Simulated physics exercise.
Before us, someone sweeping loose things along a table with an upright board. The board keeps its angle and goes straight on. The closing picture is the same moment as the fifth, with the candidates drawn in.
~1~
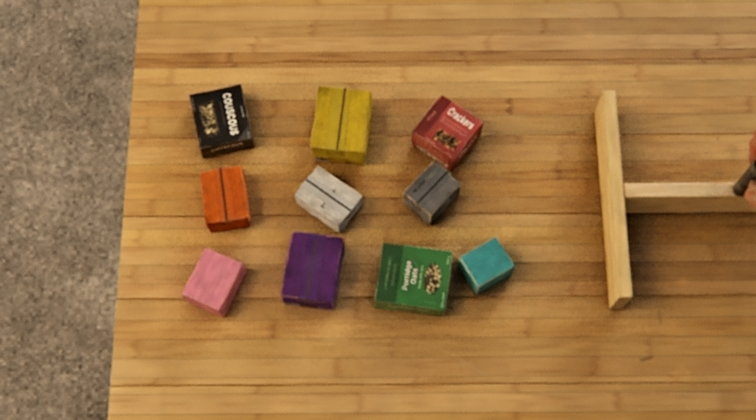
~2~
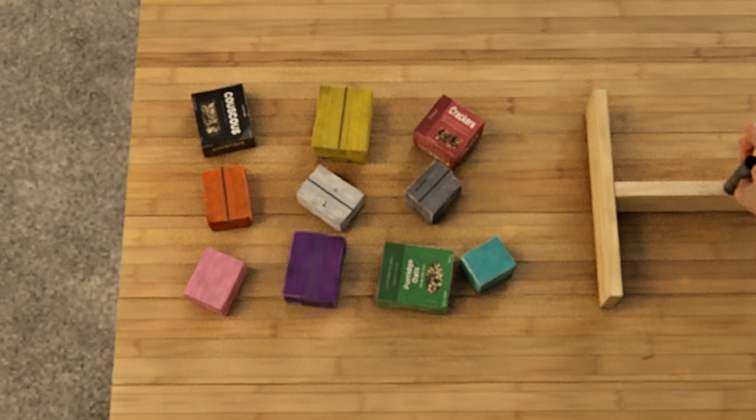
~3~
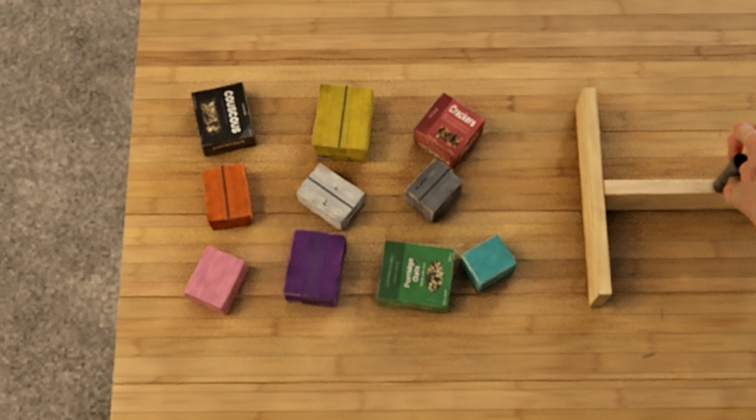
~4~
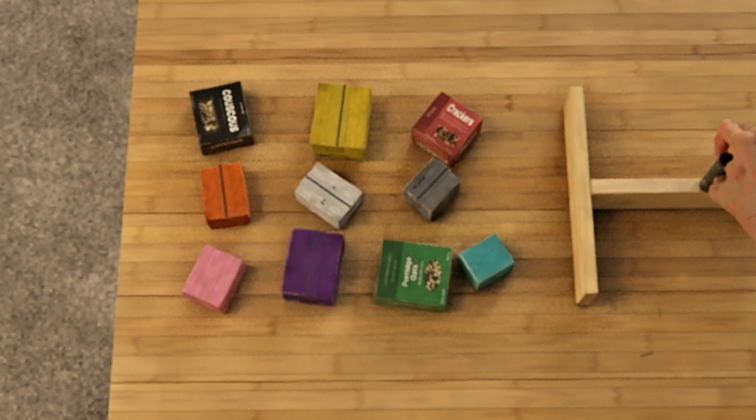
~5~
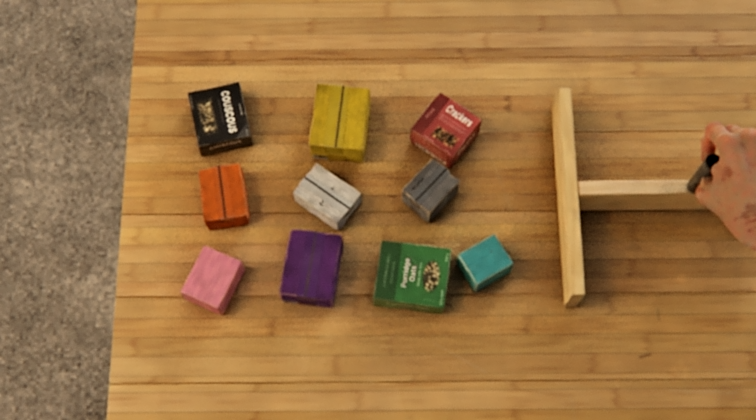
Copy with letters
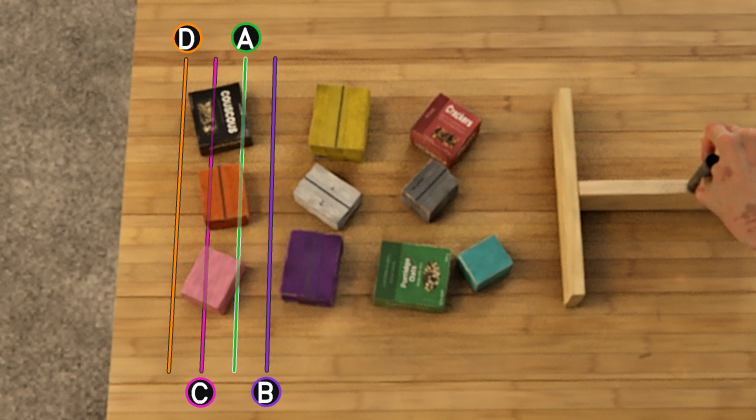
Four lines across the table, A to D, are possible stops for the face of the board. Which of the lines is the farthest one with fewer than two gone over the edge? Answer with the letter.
No farther than B.
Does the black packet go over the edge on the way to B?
No.
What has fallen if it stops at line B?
The pink block.
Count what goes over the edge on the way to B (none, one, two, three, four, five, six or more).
By then, one.
On the marked copy, A at (240, 207); B at (271, 207); C at (209, 208); D at (178, 208).
With B. Early on, board (463, 189); red packet (418, 133); green packet (376, 278).
Further on, board (355, 190); pink block (159, 284); purple box (207, 270).
At the end, board (273, 191); pink block over the edge; purple box (126, 271); one fallen.
As for the rest, A drops three; C drops four; D drops seven.
